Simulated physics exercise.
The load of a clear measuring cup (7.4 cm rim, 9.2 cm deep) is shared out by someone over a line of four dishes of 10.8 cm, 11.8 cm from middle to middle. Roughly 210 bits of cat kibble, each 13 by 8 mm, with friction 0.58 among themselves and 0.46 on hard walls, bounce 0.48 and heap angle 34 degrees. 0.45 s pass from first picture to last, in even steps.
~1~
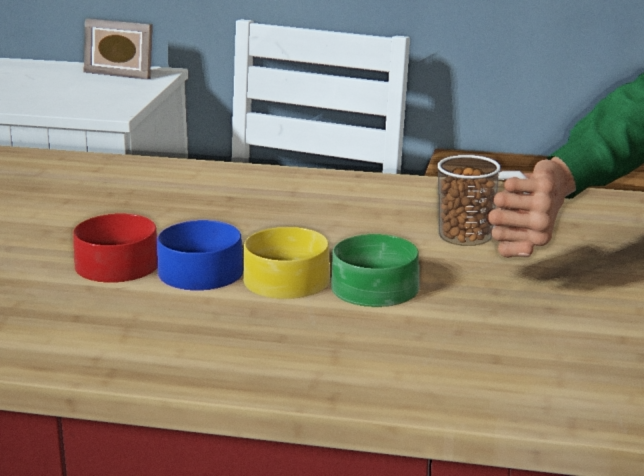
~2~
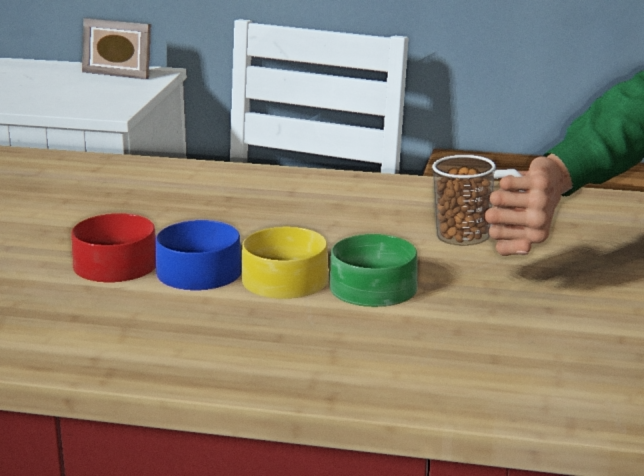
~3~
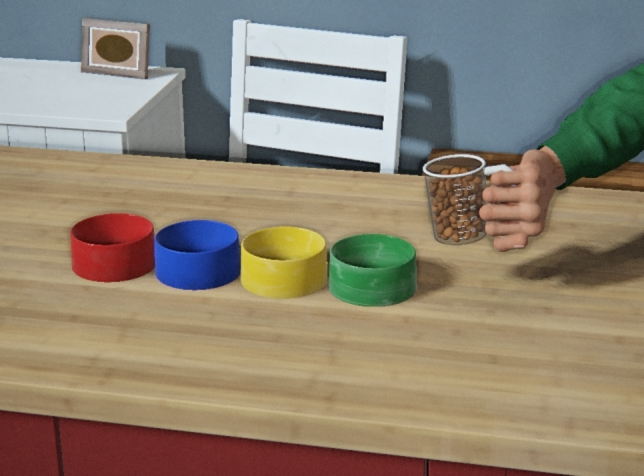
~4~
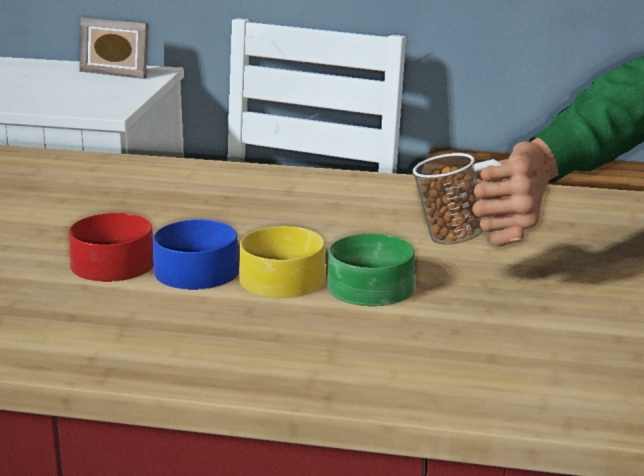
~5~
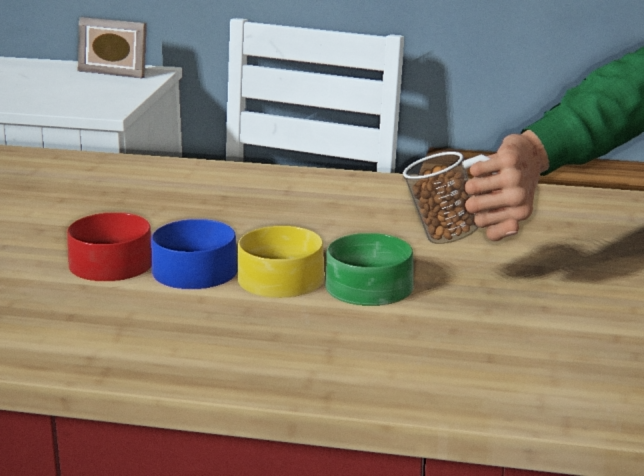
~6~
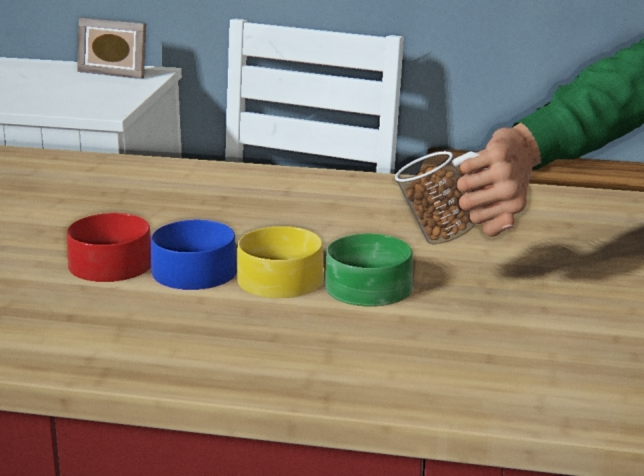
A hand in a green sleeve lifted a clear measuring cup of brown kibble and tilted it gradually to the left, moving it slightly toward four still dishes colored red, blue, yellow and green.
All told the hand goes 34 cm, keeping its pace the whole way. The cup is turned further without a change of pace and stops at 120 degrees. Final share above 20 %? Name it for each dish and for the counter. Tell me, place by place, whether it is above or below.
At the end, red: The share is going to stay within a fifth; blue: The share is going to stay within a fifth; green: The share is going to stay within a fifth; yellow: The share is going to pass a fifth; counter: The share is going to stay within a fifth.
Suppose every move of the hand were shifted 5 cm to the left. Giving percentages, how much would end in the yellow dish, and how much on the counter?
I'd expect yellow at 100 and the counter at 0.
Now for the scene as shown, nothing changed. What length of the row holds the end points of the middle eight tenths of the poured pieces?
I'd put it at close to 7 cm.
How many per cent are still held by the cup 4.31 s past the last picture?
0 per cent.
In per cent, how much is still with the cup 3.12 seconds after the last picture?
Roughly 0 per cent, give or take.
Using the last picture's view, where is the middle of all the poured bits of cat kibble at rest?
After settling, the middle sits near (283, 265).
Then, 1.87 s after the last picture, tilt 120 degrees; cup holds 5 %, yellow 90 %.
Then, 3.12 s after the last picture, tilt 120 degrees; cup holds 0 %, yellow 95 %.
Then, 4.31 s after the last picture, tilt 120 degrees; cup holds 0 %, yellow 95 %.
In the end, red 0 %, blue 0 %, green 0 %, yellow 95 %, counter 5 %.
